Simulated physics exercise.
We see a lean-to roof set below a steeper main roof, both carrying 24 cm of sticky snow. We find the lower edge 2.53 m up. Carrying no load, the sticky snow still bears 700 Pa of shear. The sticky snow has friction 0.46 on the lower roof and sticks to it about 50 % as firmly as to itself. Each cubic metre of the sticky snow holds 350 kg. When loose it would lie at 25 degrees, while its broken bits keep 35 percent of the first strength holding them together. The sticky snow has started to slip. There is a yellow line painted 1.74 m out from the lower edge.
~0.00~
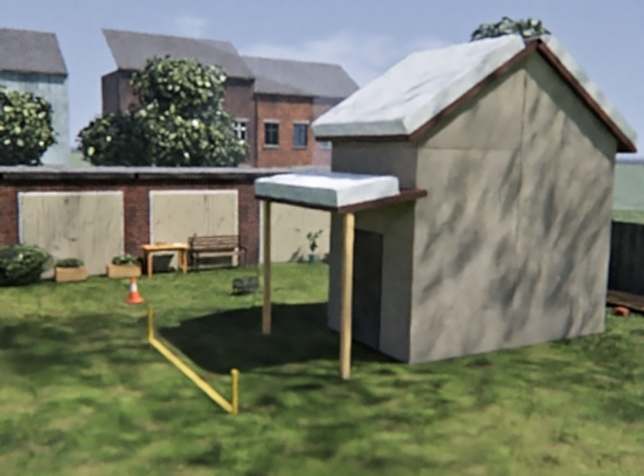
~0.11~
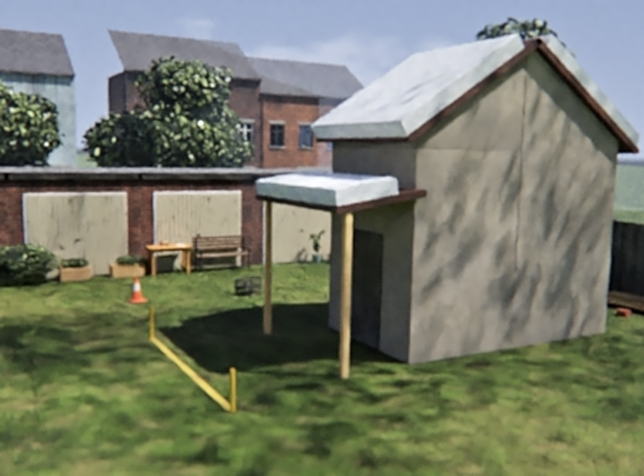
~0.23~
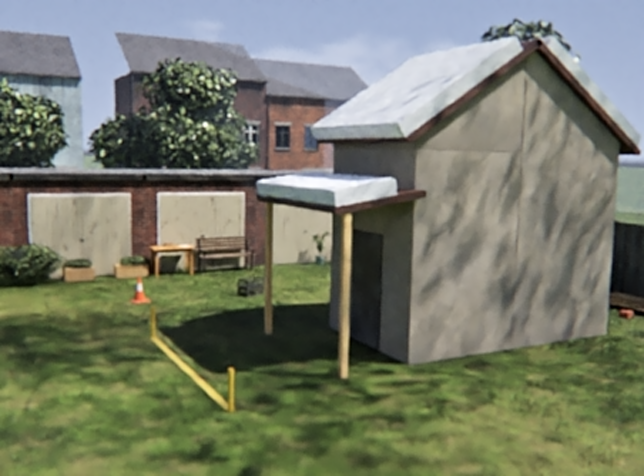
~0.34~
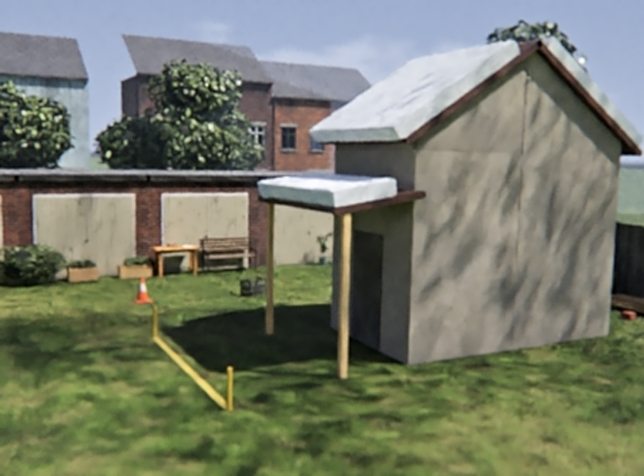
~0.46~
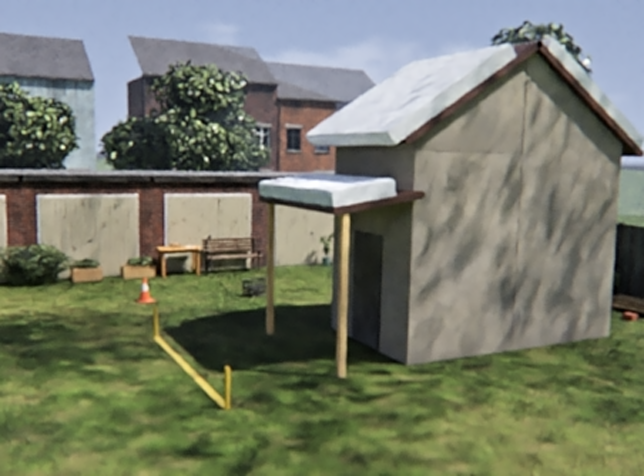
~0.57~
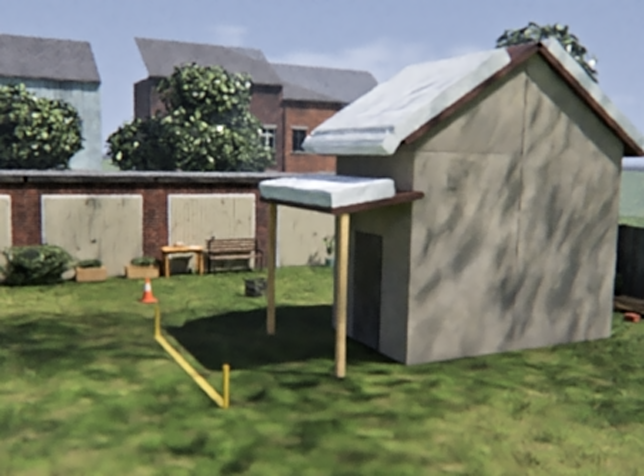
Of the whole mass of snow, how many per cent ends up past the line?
14 %.
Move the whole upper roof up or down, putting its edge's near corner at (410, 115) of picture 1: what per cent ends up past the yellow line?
It would be near 35 %.
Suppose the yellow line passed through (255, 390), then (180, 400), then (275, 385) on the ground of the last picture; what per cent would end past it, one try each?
In order, some 30, 5 and 40 percent would end past it.
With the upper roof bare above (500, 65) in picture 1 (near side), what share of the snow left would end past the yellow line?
Roughly 7 per cent.
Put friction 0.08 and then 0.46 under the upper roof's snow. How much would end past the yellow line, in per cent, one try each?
Roughly 40 per cent first, roughly 0 per cent second.
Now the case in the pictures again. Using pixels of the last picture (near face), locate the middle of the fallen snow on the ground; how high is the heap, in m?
(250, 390), 0.3 m.
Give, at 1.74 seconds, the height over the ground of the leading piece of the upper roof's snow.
I'd say around 2.0 metres.
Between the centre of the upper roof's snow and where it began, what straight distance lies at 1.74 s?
2.6 m.
By 1.10 s, none is below the lower edge and 0 % is past the line.
By 1.74 s, 10 % is below the lower edge and 0 % is past the line.
By 2.37 s, 54 % is below the lower edge and 7 % is past the line.
By 3.00 s, 60 % is below the lower edge and 14 % is past the line.
By 3.60 s, at the end, 60 % is below the lower edge and 14 % is past the line.
